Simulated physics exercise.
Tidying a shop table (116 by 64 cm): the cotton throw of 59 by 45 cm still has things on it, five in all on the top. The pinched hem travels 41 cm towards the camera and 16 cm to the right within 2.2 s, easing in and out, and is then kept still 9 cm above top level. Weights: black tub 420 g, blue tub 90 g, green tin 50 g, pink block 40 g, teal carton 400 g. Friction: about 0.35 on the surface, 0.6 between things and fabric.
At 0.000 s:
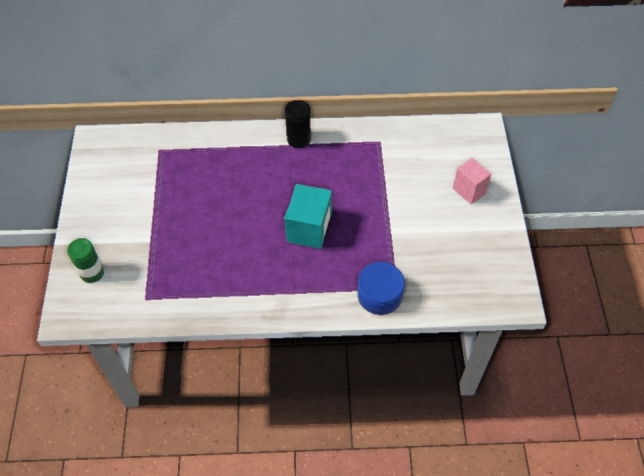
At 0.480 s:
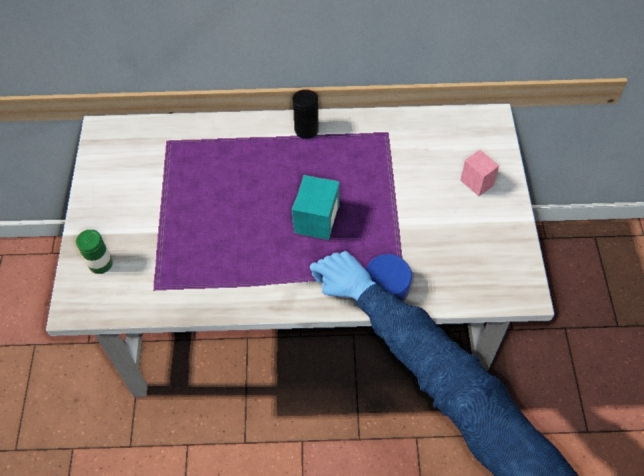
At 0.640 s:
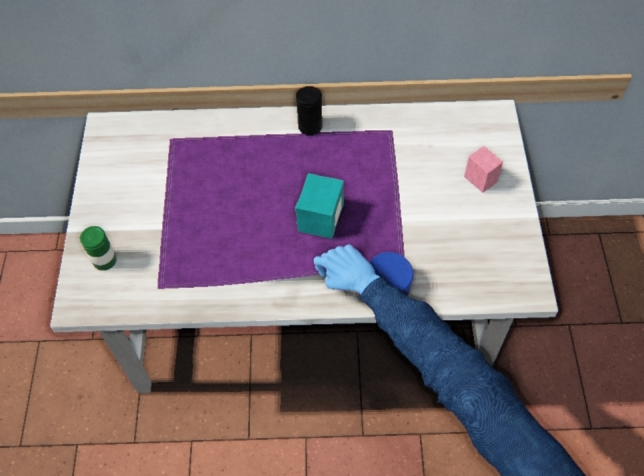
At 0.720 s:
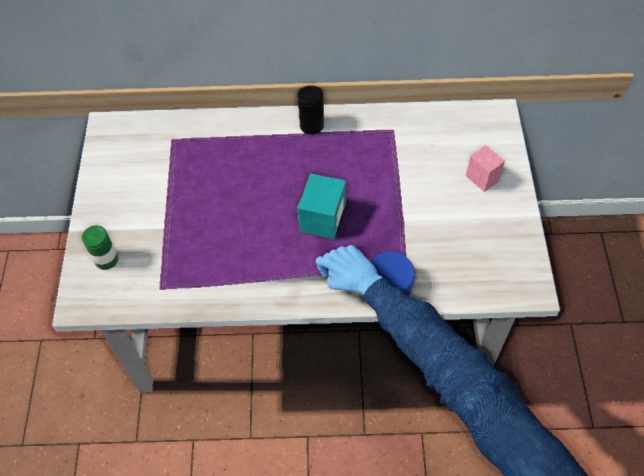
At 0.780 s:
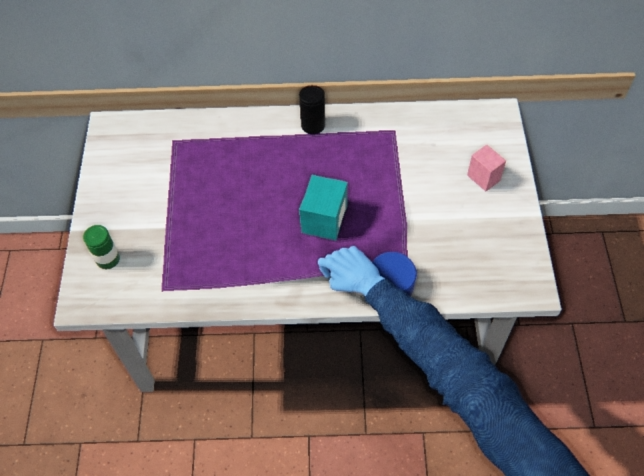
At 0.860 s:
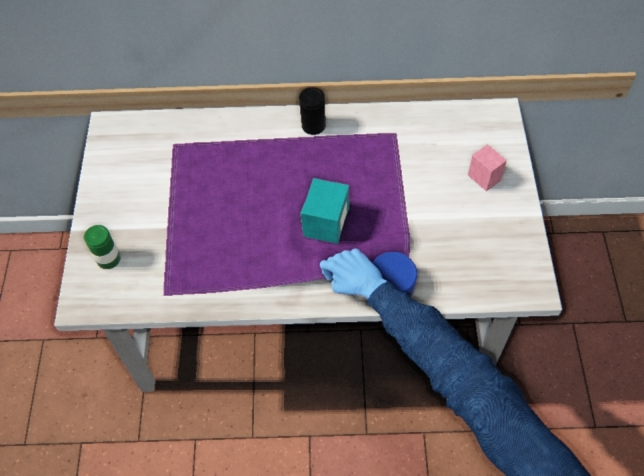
A blue-gloved hand reached in and gripped the near edge of the purple cloth beside the blue tub, then tugged it very slightly towards the camera, the teal box shifting a little with it.
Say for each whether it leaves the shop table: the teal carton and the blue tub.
Result: Teal carton drops off, blue tub falls off.
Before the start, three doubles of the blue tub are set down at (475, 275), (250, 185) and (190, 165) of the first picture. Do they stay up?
In turn: Stays up, falls off, goes over.
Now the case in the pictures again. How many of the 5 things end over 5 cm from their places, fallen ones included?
I count 2.
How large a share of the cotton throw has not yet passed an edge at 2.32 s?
Some 0 per cent of it.
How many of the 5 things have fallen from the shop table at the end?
That makes 2.
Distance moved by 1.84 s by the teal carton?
About: Teal carton 30 cm.
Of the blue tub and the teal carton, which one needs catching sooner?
First goes the blue one.
After 1.4 s, 90 % of the cotton throw is still over the top; teal carton 14 cm off its start, blue tub 7 cm off its start.
After 1.8 s, 60 % of the cotton throw is still over the top; teal carton 29 cm off its start, blue tub over the edge.
After 2.3 s, 0 % of the cotton throw is still over the top; teal carton over the edge, blue tub over the edge.
After 2.8 s, 0 % of the cotton throw is still over the top; teal carton over the edge, blue tub over the edge.
After 4.4 s, 0 % of the cotton throw is still over the top; teal carton over the edge, blue tub over the edge.
